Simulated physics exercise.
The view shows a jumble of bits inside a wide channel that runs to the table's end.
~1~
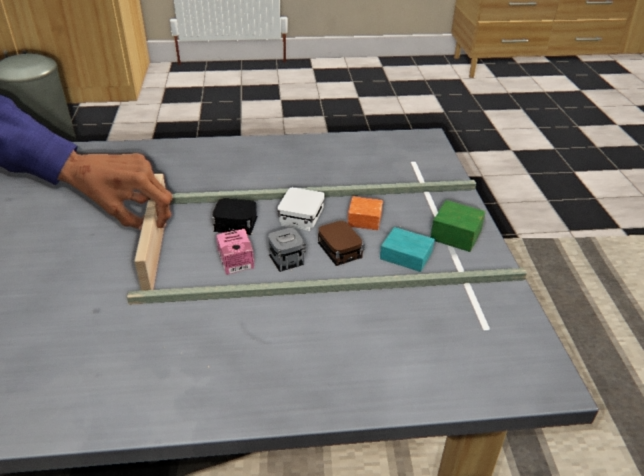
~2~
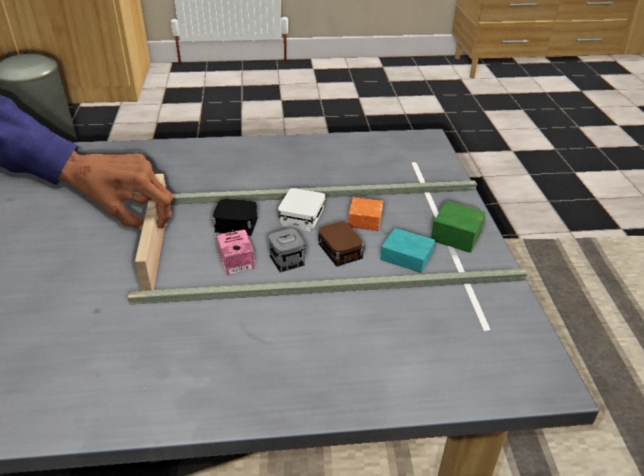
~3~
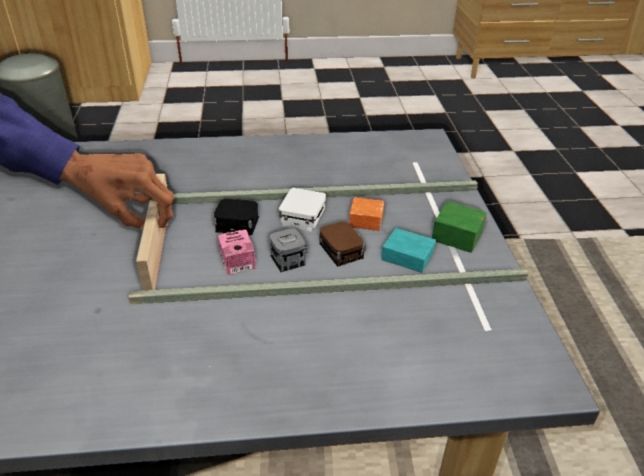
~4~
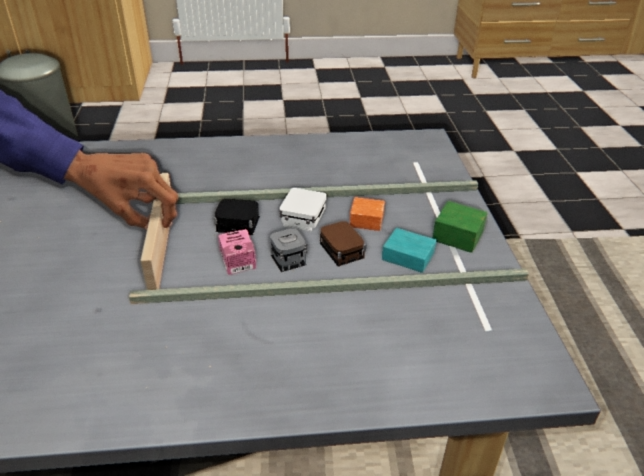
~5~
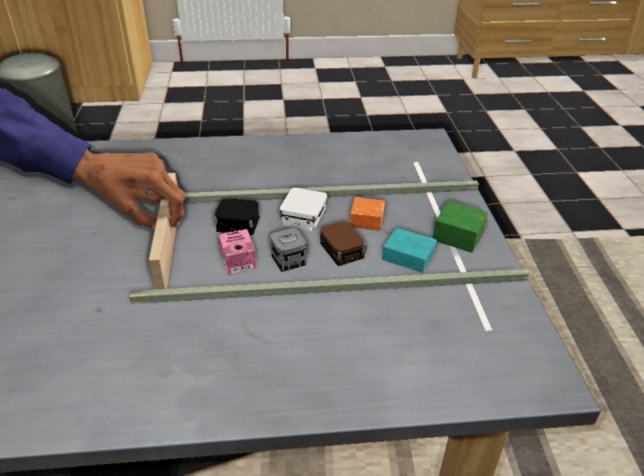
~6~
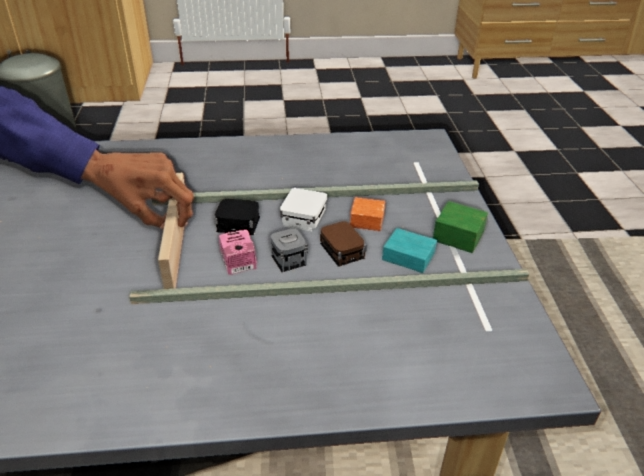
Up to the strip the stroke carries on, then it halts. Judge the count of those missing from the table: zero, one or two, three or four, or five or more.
Three, maybe four go.
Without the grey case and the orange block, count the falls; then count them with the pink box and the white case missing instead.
Try 1: 3; try 2: 1.
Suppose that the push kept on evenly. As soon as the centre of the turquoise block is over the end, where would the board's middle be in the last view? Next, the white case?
Middle approx. at (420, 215), then approx. at (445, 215).
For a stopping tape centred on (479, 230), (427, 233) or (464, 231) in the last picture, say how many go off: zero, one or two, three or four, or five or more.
Taking the tapes one at a time, the count is more than four, then three to four, then five or more.
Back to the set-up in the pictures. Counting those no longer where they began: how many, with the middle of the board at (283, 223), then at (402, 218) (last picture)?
Moved so far: 6, then 8.
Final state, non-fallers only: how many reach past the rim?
1, I think.
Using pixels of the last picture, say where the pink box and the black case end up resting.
Around (470, 242) and around (456, 204).
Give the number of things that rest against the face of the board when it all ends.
At rest, 2 are in contact.
Soon after, none off yet; green block at rest near (460, 227); turquoise block at rest near (409, 250); orange block at rest near (368, 214).
After that, none off yet; green block at rest near (460, 227); turquoise block displaced about its own width near (446, 255); orange block displaced well along near (425, 209).
And then, none off yet; green block displaced about its own width near (499, 222); turquoise block displaced well along near (502, 252); orange block displaced well along near (486, 200).
In the end, the number that fall off is three or four; gone, white case, orange block, turquoise block and green block.
